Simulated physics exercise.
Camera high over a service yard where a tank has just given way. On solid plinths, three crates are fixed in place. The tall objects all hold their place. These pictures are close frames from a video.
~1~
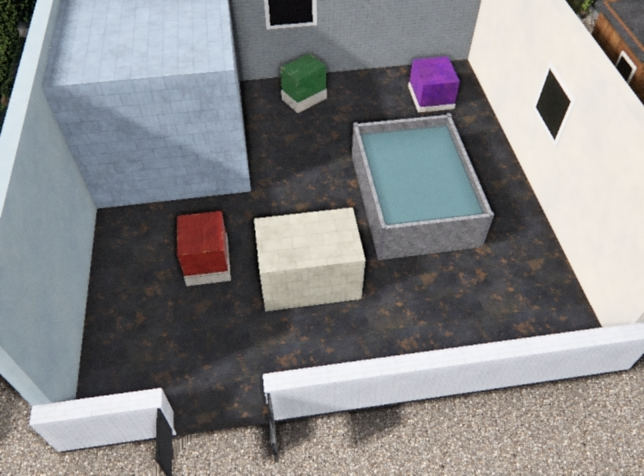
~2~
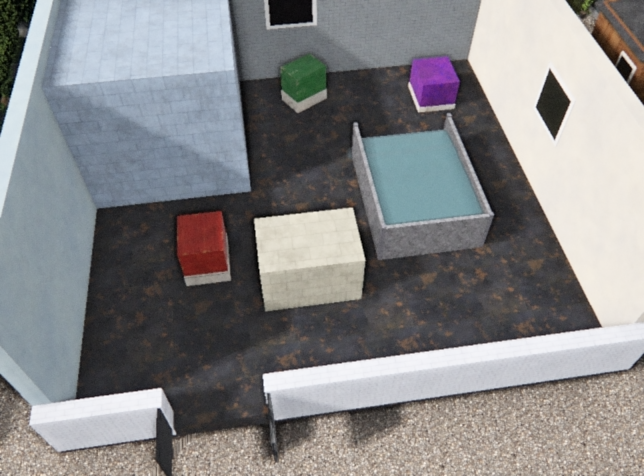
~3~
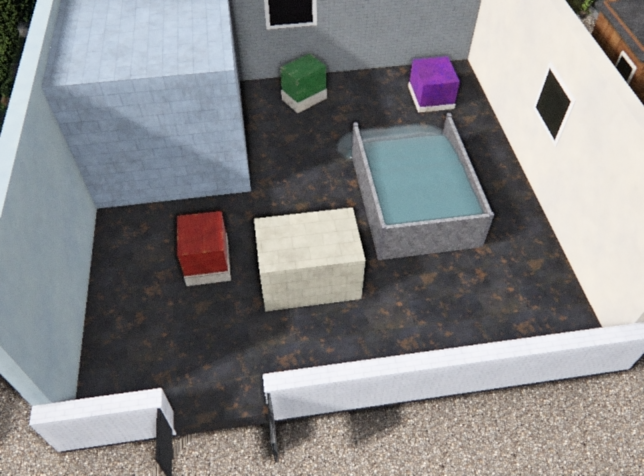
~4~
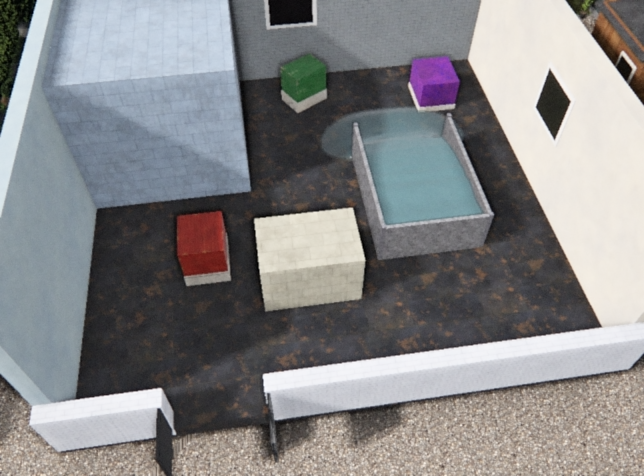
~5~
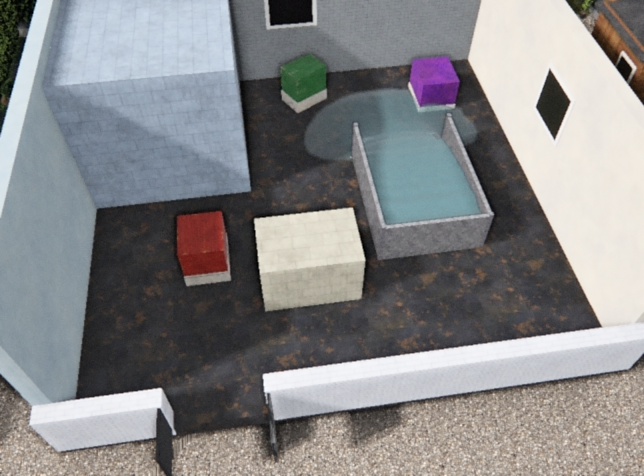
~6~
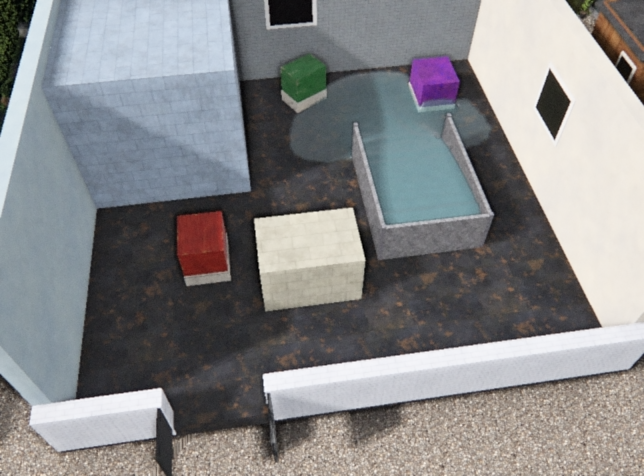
Water pours from the tank's far side and spreads across the dark yard around the purple block's base.
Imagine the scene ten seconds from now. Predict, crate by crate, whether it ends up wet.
The purple crate ends up wet; the red crate ends up dry; the green crate ends up wet.
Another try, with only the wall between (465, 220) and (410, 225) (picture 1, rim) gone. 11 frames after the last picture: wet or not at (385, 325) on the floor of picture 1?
Short version: Swamped.
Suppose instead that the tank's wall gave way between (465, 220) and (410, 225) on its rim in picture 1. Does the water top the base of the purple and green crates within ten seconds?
Purple gets drenched; green stays untouched.
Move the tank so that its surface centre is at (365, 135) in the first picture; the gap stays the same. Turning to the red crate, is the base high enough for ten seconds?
I'd say red goes unreached.
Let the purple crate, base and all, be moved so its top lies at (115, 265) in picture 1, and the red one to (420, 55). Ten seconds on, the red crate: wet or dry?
The red one is reached.
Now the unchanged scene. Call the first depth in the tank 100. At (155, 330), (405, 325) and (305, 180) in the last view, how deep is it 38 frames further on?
Readings in order: Around 0, 2 and 10 %.
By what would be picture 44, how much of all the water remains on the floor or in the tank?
I make it around 100 per cent.
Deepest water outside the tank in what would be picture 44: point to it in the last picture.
Somewhere around (601, 349).
A moment on, water covers 20 % of the floor; the purple crate water round its plinth, the red crate not reached, the green crate water round its plinth.
Next, water covers 30 % of the floor; the purple crate water round its plinth, the red crate not reached, the green crate water round its plinth.
Then, water covers 40 % of the floor; the purple crate water round its plinth, the red crate not reached, the green crate water round its plinth.
Later, water covers 70 % of the floor; the purple crate water round its plinth, the red crate water round its plinth, the green crate water round its plinth.
In the end, water covers 95 % of the floor; the purple crate was topped, the red crate stayed above the water, the green crate was topped.
